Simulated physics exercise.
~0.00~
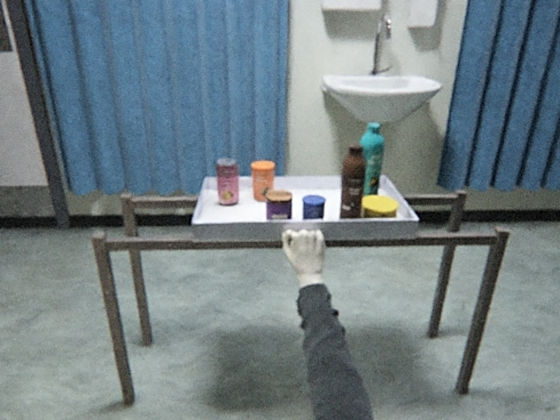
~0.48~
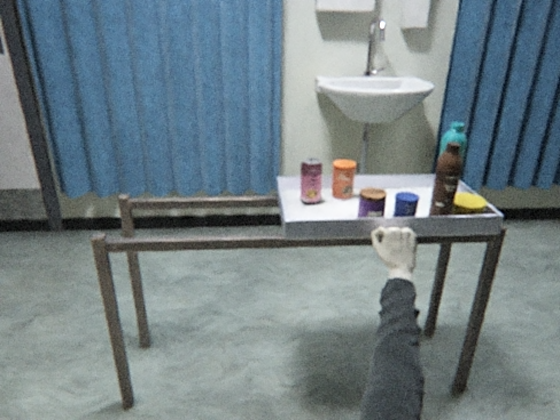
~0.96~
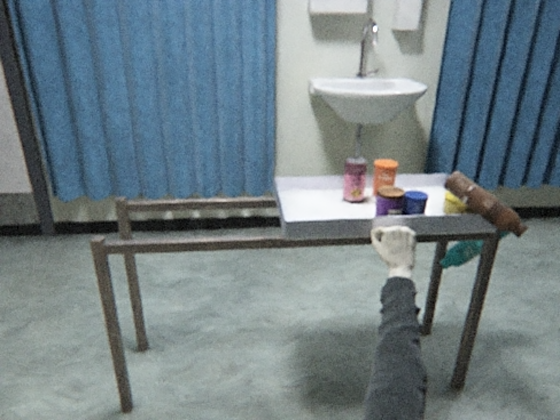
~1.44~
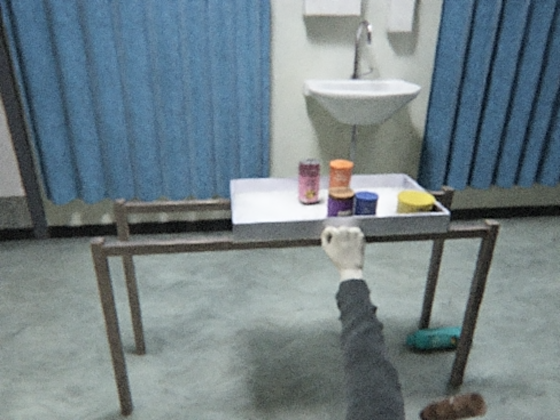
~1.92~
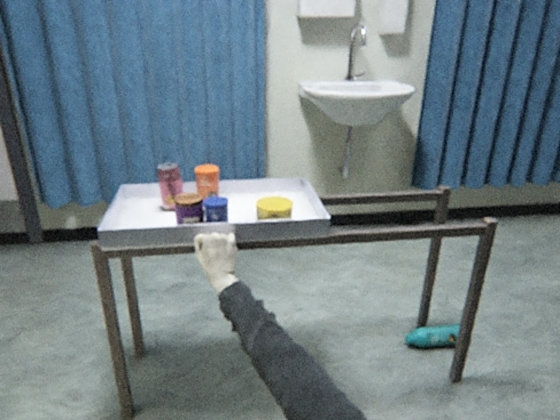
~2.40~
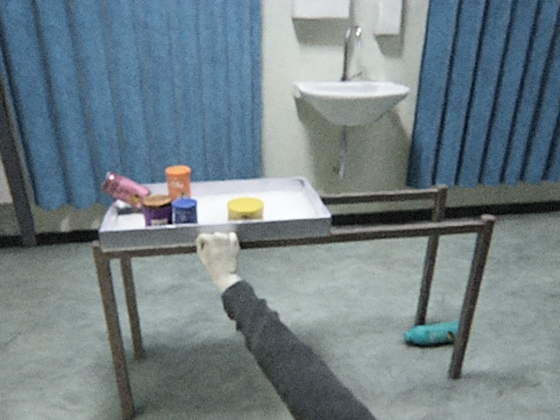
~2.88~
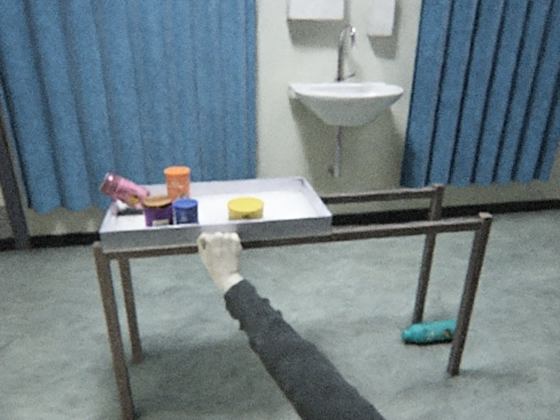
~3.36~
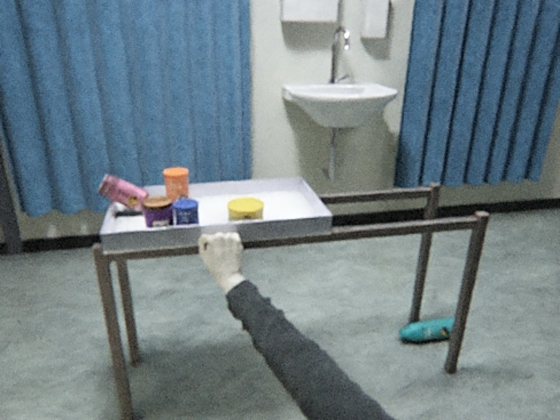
A gloved hand slides a tray right, spilling two bottles, then left, tipping a pink can.
